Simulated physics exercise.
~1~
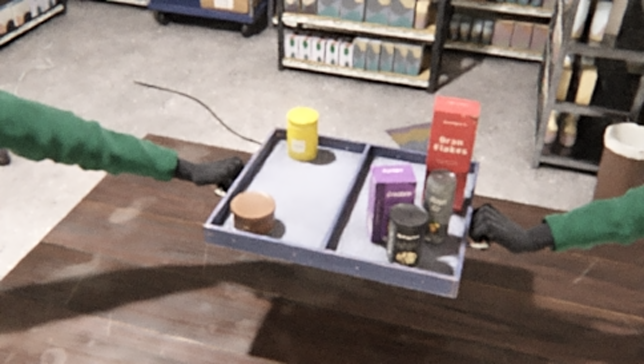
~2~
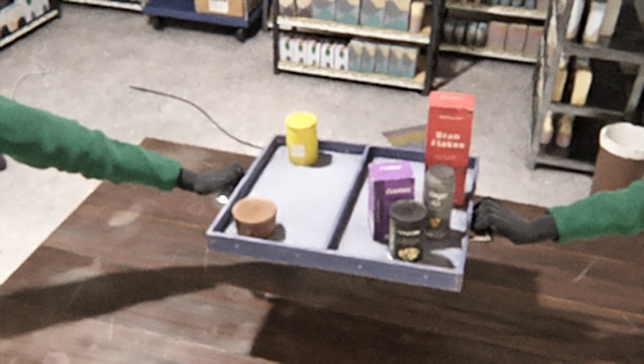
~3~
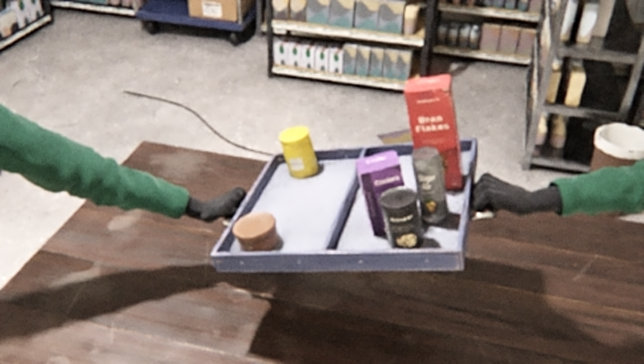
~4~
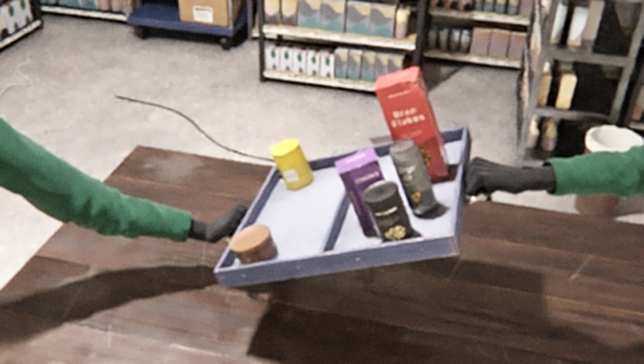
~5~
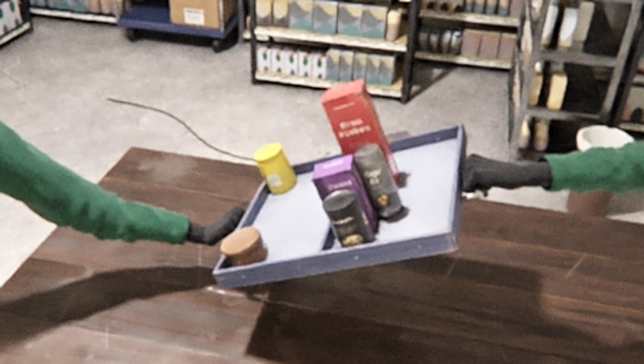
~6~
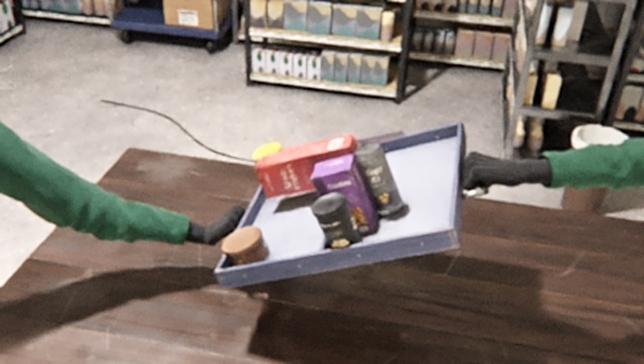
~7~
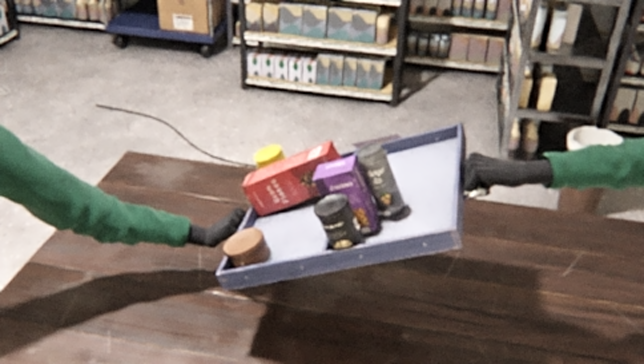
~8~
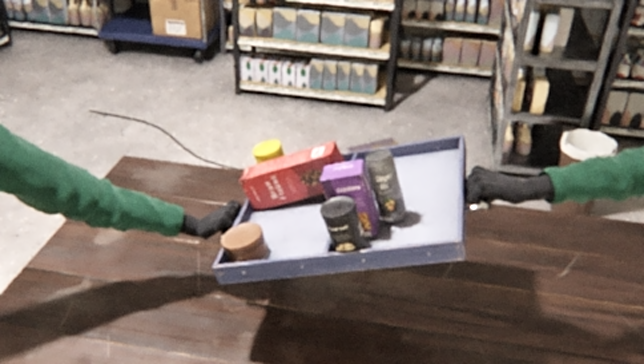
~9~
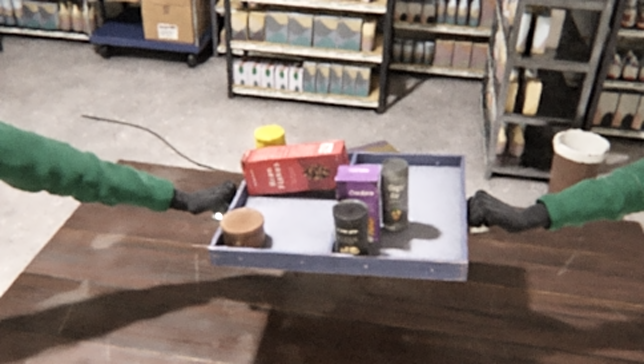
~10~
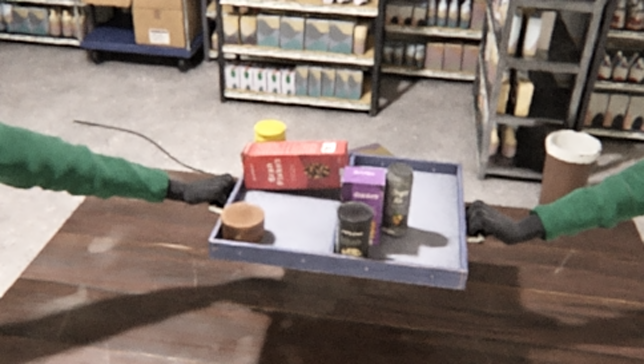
In a store aisle, gloved hands tilt a tray left, items slide, and a red carton topples before it levels.
